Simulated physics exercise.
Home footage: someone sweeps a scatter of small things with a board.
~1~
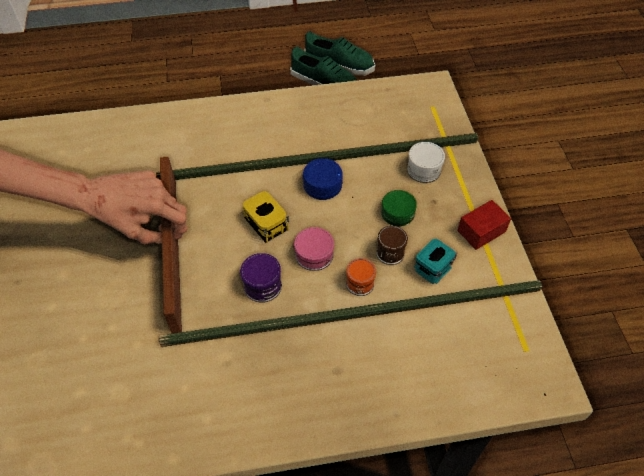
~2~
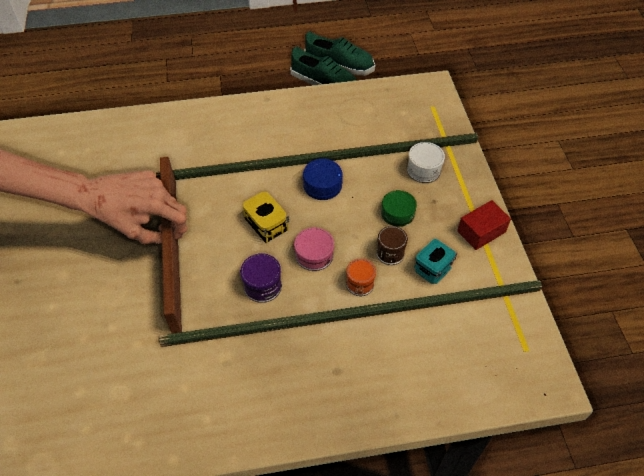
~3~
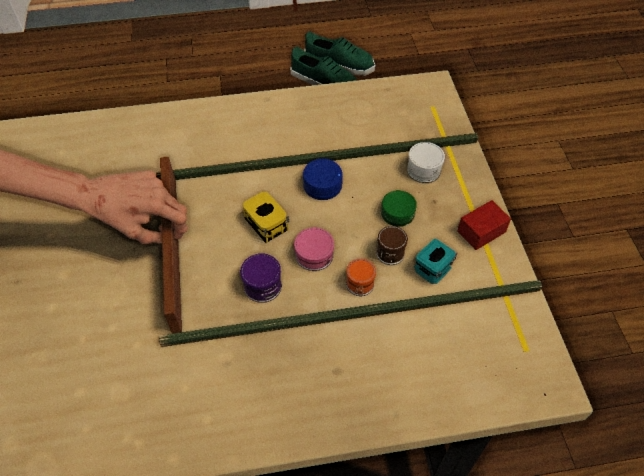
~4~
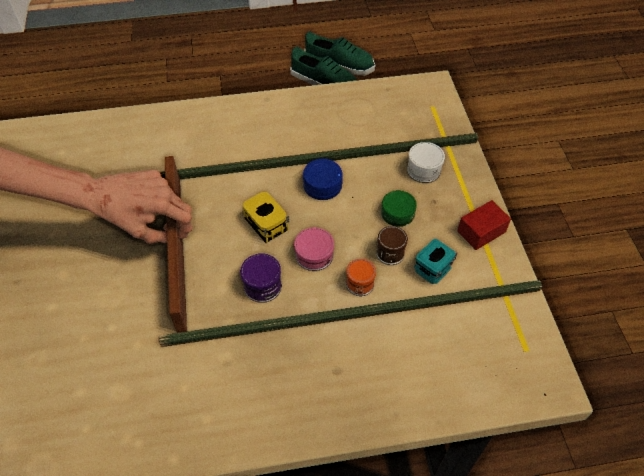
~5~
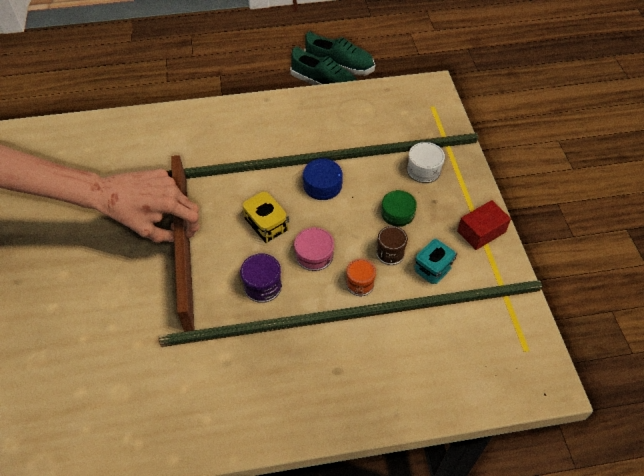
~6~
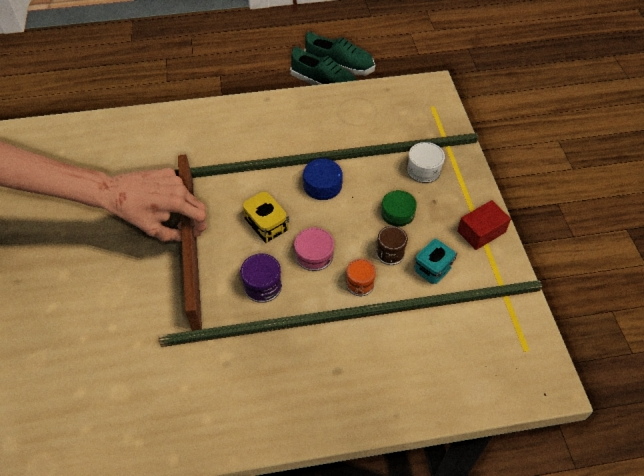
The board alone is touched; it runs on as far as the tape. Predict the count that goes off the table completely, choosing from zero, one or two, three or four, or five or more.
Over the end go more than four.
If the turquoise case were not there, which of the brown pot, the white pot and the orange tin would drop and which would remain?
Brown pot down, white pot down, orange tin still up.
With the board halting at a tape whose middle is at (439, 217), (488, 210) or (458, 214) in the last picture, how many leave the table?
In order, the counts are 1, 5 and 2.
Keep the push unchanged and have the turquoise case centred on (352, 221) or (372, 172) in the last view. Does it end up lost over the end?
Well, the turquoise case is gone in the first case and is gone in the second.
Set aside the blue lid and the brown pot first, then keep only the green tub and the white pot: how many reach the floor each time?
Result, first then second: 3, 3.
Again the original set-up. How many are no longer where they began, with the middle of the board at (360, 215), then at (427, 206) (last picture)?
First 8, then 10.
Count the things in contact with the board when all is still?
That number would be 5.
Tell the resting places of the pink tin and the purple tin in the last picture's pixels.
Positions - first (496, 213), then (508, 240).
A little later, none off yet; red block at rest near (484, 225); white pot at rest near (425, 163); turquoise case at rest near (434, 262).
When it is over, the number that fall off is five or more; down, brown pot, green tub, turquoise case, white pot and red block.
